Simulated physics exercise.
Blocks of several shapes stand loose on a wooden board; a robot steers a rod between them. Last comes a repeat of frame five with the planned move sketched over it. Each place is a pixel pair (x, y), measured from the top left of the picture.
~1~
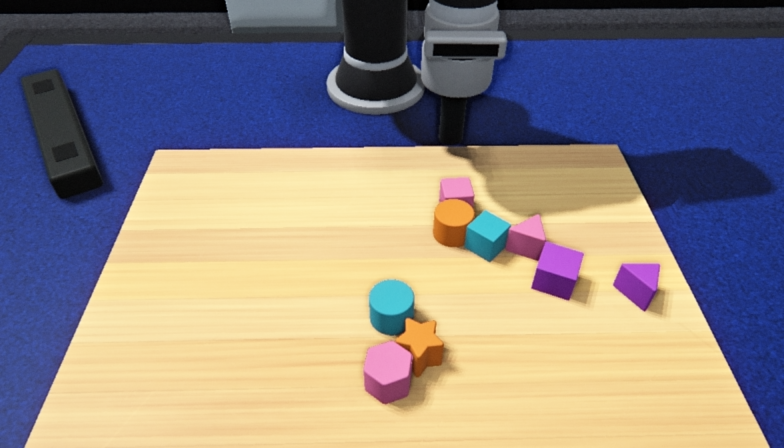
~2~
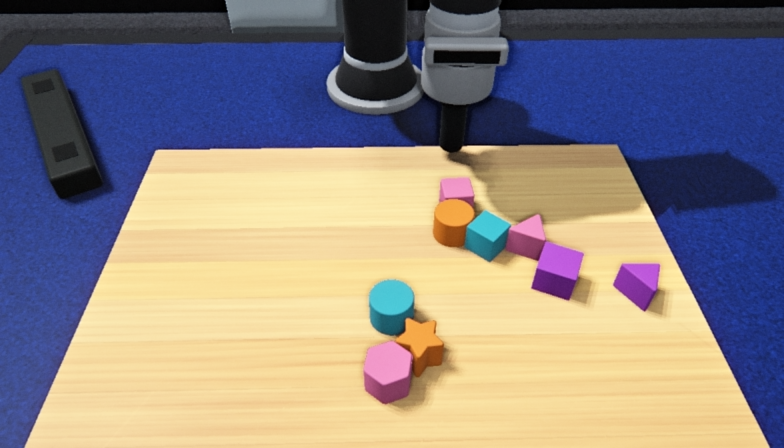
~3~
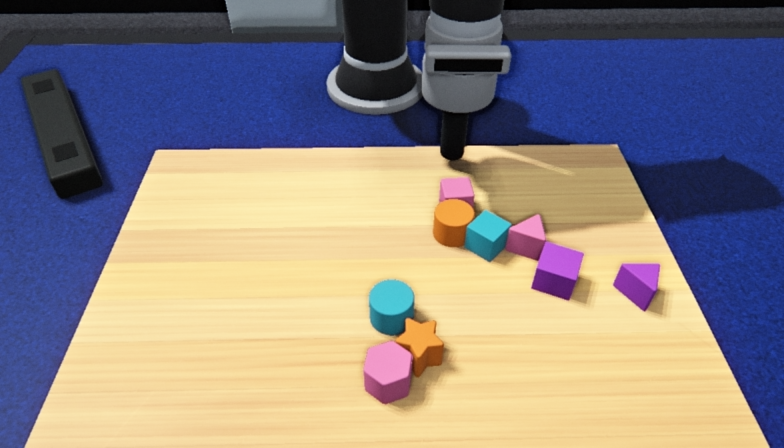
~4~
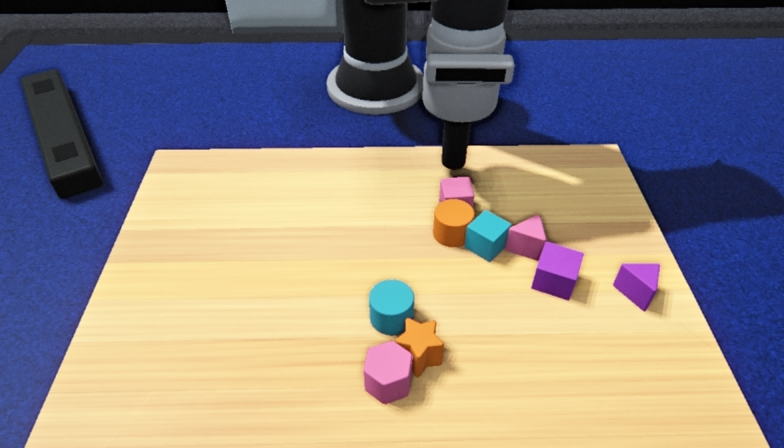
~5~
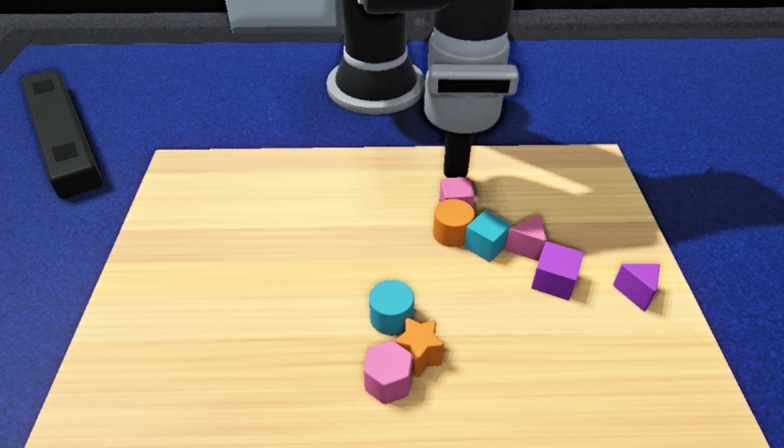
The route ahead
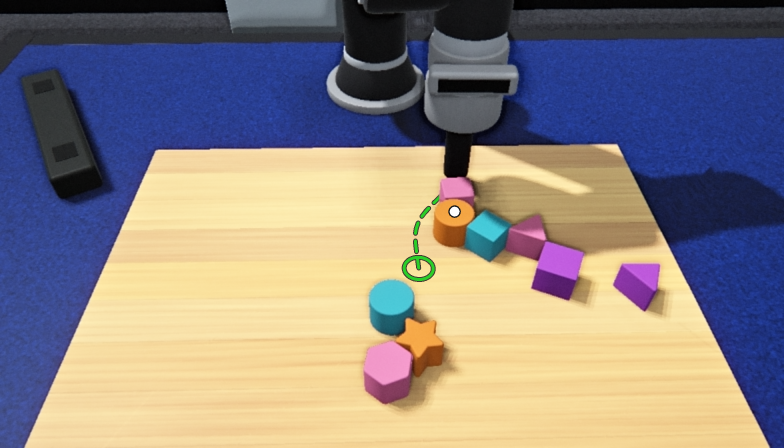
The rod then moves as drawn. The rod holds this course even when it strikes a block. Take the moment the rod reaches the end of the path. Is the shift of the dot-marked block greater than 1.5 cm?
Yes, it checks out.
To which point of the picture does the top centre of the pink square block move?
If I read the scene right, the answer is (448, 263).
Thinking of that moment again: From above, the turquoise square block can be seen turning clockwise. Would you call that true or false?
The statement is incorrect.
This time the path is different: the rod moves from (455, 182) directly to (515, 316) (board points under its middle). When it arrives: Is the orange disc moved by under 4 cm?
My answer is no.
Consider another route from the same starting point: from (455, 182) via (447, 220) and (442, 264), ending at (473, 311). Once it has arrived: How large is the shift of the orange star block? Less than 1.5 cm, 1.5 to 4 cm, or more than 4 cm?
Distance: Between 1.5 and 4 cm.
Path on the board, from (455, 182) through (432, 205) and (415, 233) to (419, 268); the dot is on the orange disc.
What follows on the original path. One third of the way, rod (432, 197); orange disc (454, 227); pink square block (445, 202), turned 15° anticlockwise; turquoise square block (492, 228), turned 25° anticlockwise.
Two thirds of the way, rod (416, 225); orange disc (463, 250); pink square block (435, 230), turned 35° anticlockwise; turquoise square block (494, 231), turned 45° anticlockwise.
At the end, rod (419, 260); turquoise disc in place; orange disc (488, 270); pink square block (448, 263), turned 65° anticlockwise; turquoise square block (494, 231), turned 45° anticlockwise.
